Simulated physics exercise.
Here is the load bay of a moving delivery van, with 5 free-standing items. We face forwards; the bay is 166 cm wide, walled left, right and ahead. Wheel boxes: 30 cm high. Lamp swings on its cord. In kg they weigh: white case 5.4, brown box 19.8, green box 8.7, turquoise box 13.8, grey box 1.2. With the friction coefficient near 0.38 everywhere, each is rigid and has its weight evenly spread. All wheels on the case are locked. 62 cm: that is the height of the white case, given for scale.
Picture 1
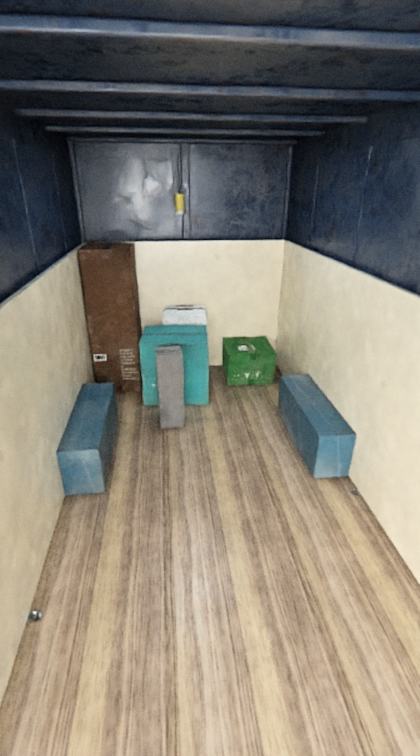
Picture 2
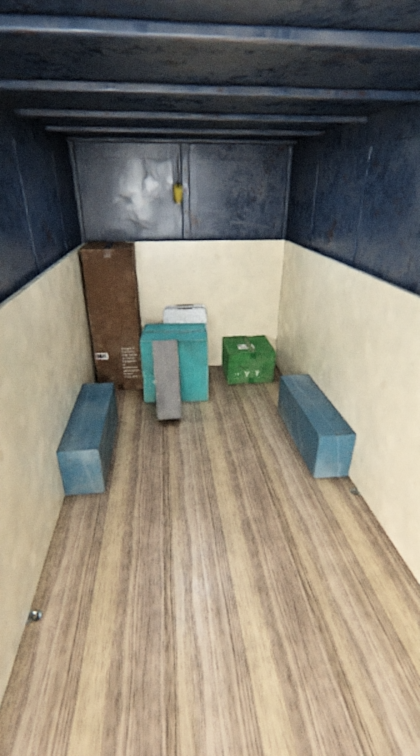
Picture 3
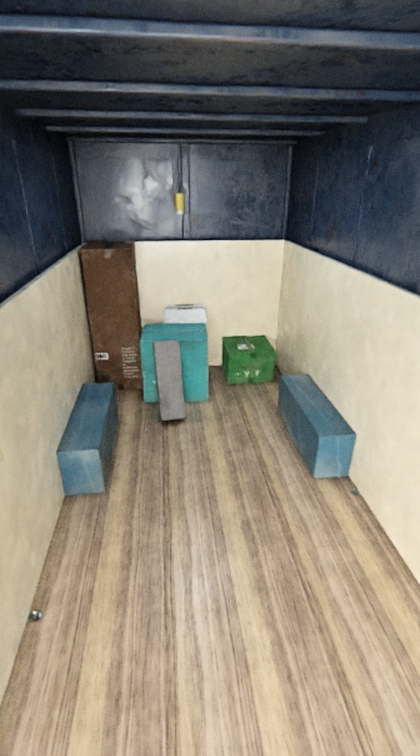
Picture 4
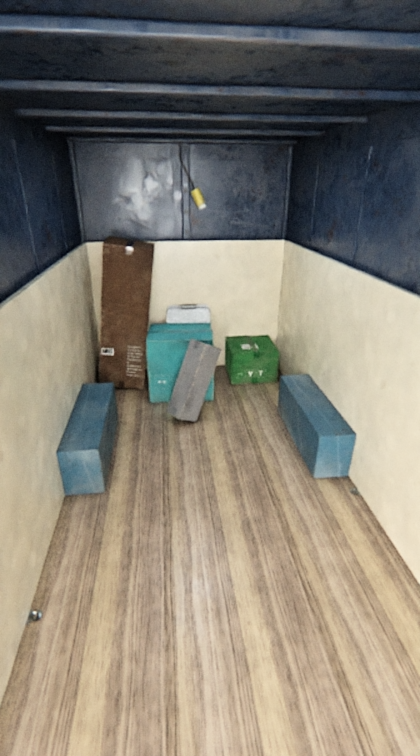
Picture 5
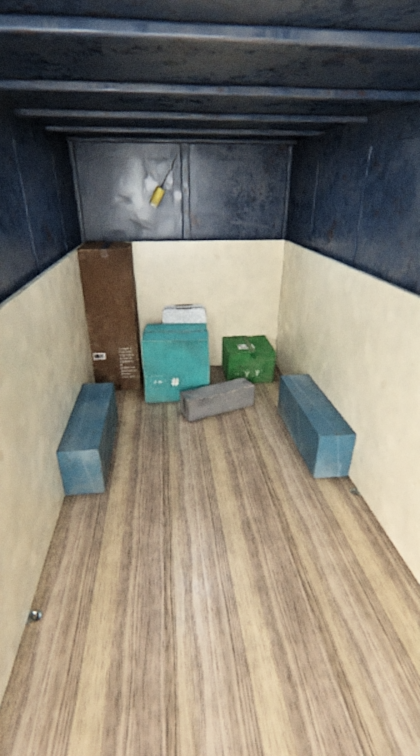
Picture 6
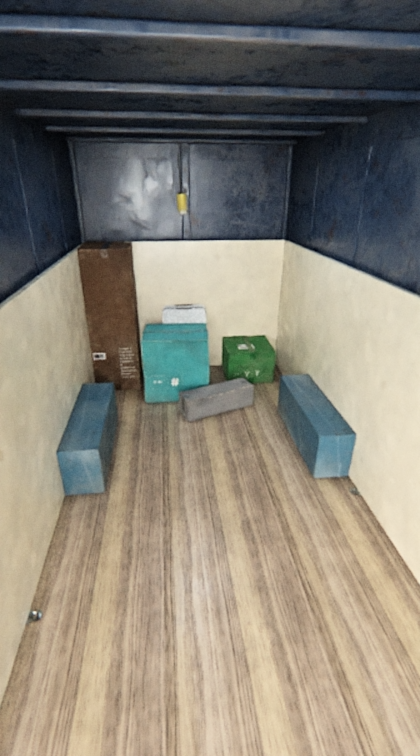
Tall brown box rocking in a van's load bay as grey box tilts and topples onto its side, lamp swinging above.
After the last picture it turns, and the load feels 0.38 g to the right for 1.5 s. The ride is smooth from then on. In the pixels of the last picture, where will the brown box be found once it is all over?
Around (157, 318).
Then, 1.10 s on from there, force 0.38 g right; brown box 15° off upright near (133, 314); grey box on its side; turquoise box moved 10 cm.
Then, 1.40 s on from there, force 0.30 g right; brown box 30° off upright near (152, 315); grey box on its side; turquoise box moved 25 cm.
Then, 1.50 s on from there, force 0.16 g right; brown box 35° off upright near (158, 316); grey box on its side; turquoise box moved 31 cm.
In the end, toppled in the van, brown box and grey box; not toppled but over 15 cm from the start, white case and turquoise box; the last one under 15 cm from the start. In the last view, brown box near (157, 318).
